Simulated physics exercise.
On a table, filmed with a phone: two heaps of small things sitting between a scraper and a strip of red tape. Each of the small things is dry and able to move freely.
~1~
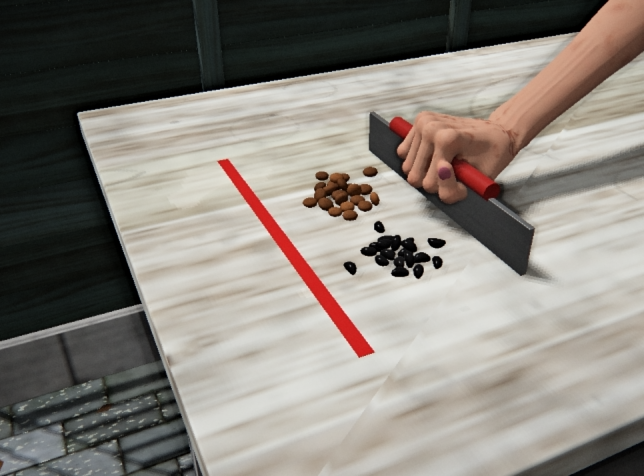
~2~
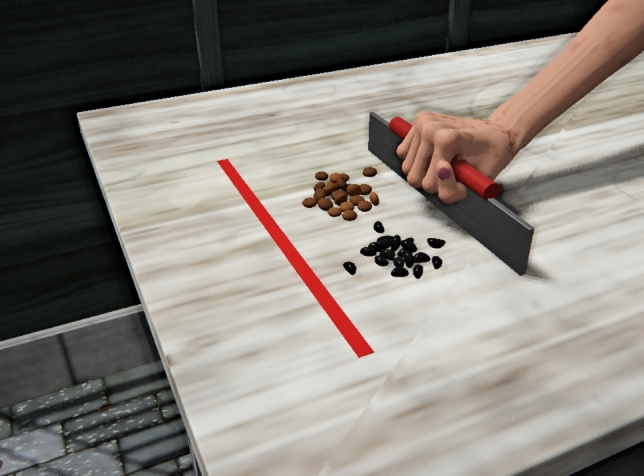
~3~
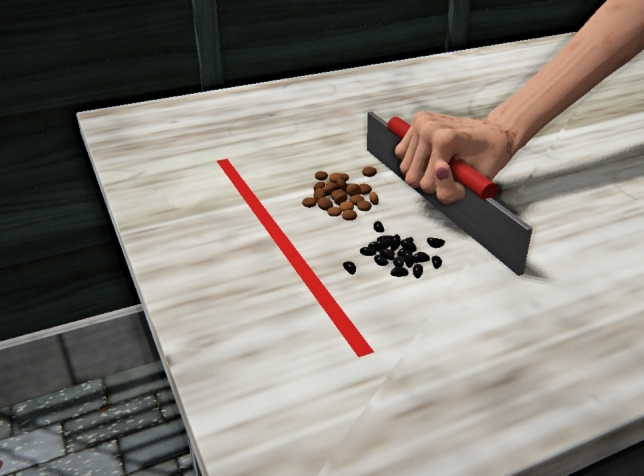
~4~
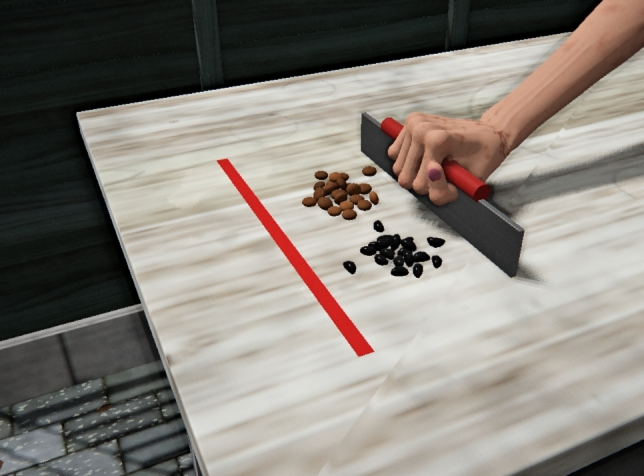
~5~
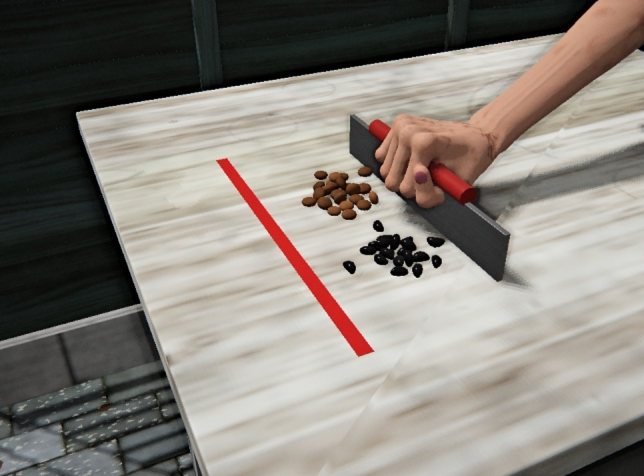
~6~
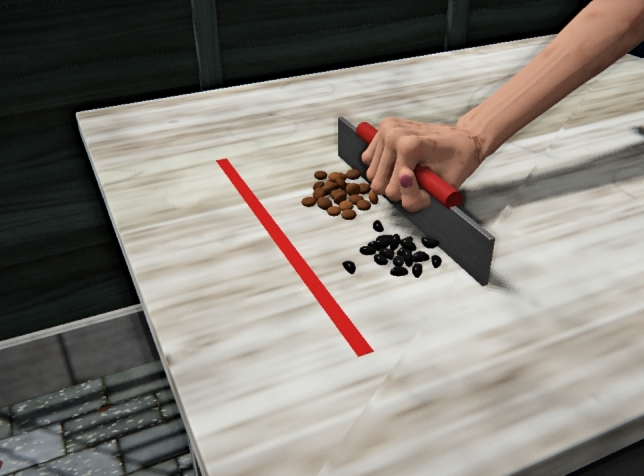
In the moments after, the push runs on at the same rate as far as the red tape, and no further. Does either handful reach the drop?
Front handful does not fall, and as for the other one, back handful does not fall.
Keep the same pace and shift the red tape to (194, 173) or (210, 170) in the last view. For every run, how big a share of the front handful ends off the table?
First stop around 0 per cent, second stop around 0 per cent.
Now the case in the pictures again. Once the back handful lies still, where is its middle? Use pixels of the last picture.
Resting centre, last frame: Approx. (237, 218) px.
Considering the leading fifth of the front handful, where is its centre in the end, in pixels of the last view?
Roughly (273, 292) in pixels.
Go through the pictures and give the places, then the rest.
In the first picture, scraper at (513, 239), at rest; red tape at (228, 167), well back from the edge; edge at (137, 278); front handful at (407, 252), a few black beans; back handful at (340, 196), a few bits of dog kibble.
In the second picture, scraper at (513, 239), at rest; back handful at (339, 196).
In the third picture, scraper at (511, 239); front handful at (406, 252).
In the fourth picture, scraper at (503, 241); back handful at (339, 195).
In the fifth picture, scraper at (489, 245); front handful at (406, 251).
In the sixth picture, scraper at (475, 249); red tape at (226, 166); edge at (136, 278); front handful at (406, 251); back handful at (339, 195), a small part pushed along.
Then, 0.43 s after the last picture, scraper still moving, near (336, 183); front handful all on the table, its front near (331, 270); back handful all on the table, its front near (272, 212).
Then, 0.87 s after the last picture, scraper stopped at the red tape; front handful all on the table, its front near (255, 285); back handful all on the table, its front near (207, 228).
Then, 1.15 s after the last picture, scraper stopped at the red tape; front handful all on the table, its front near (249, 287); back handful all on the table, its front near (207, 228).
At rest, scraper stopped at the red tape; front handful all on the table, its front near (249, 287); back handful all on the table, its front near (207, 228).
